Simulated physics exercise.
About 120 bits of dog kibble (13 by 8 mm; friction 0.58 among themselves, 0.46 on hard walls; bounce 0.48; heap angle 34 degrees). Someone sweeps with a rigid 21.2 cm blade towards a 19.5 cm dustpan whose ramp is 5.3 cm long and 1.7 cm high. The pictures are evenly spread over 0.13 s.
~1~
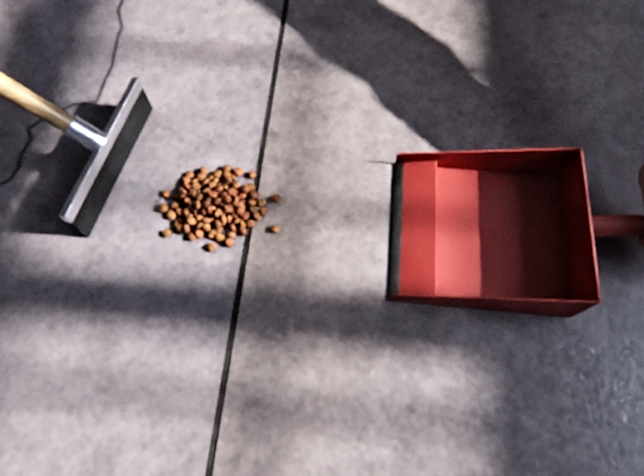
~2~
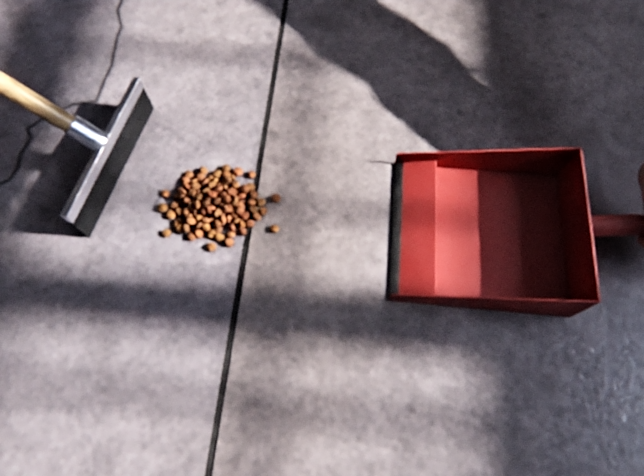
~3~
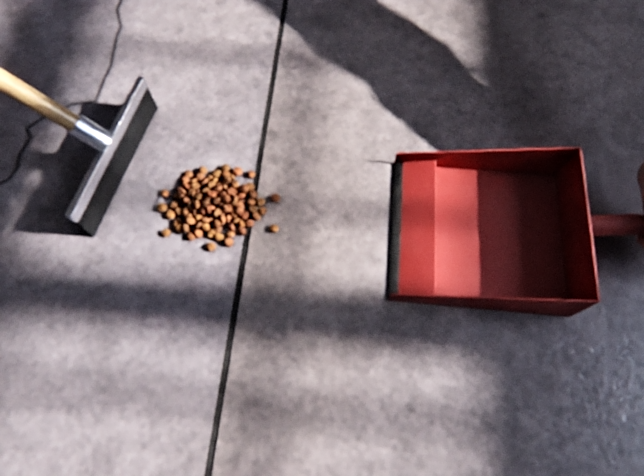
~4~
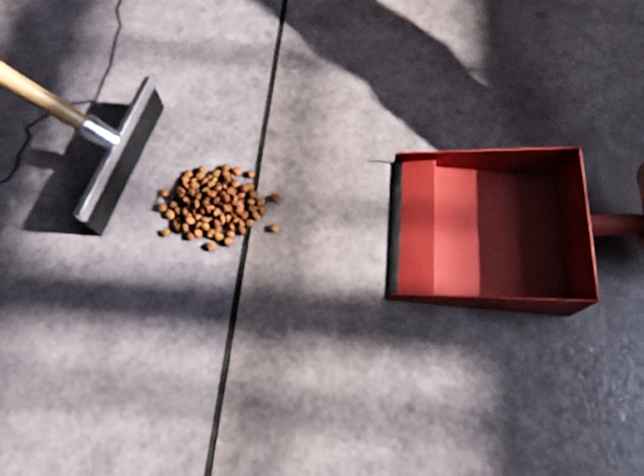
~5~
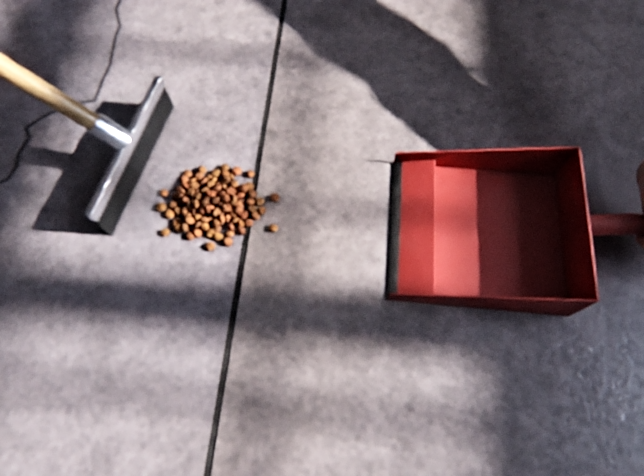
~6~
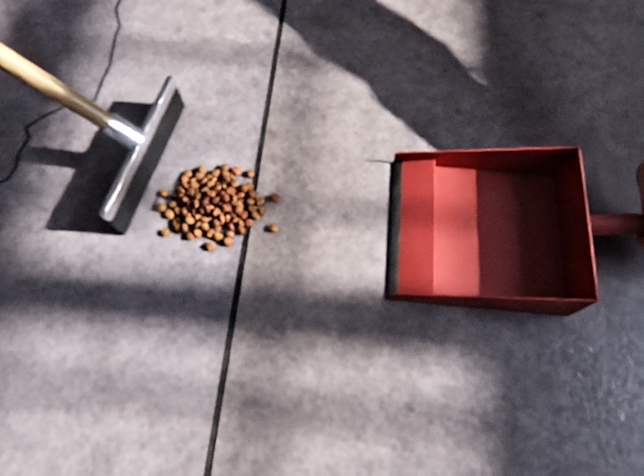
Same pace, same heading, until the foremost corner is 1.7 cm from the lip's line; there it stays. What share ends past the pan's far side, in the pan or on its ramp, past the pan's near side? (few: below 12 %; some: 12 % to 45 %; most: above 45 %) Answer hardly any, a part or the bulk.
Far side: Hardly any, pan: Hardly any, near side: Hardly any.
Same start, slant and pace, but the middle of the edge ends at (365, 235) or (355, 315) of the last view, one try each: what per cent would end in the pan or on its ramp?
Some 25 and 20 per cent.
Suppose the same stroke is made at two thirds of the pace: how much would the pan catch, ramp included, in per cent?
In that case some 0 per cent.
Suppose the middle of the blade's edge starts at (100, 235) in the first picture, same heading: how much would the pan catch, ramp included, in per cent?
About 30 per cent.
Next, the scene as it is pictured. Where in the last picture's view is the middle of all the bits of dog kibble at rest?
Around (366, 222).
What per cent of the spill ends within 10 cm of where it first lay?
About 30 per cent.
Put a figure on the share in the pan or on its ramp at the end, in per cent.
Roughly 0 per cent.
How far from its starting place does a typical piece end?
About 20 cm.
Then, 0.23 s after the last picture, middle of the blade 18 cm from the lip; 0 % over the lip, far side 0 %, near side 0 %.
Then, 0.38 s after the last picture, middle of the blade 9 cm from the lip; 0 % over the lip, far side 5 %, near side 0 %.
Then, 0.66 s after the last picture, middle of the blade 4 cm from the lip; 5 % over the lip, far side 5 %, near side 0 %.
In the end, far side 5 %, pan 0 %, near side 0 %, in front of the lip or behind the blade 90 %.
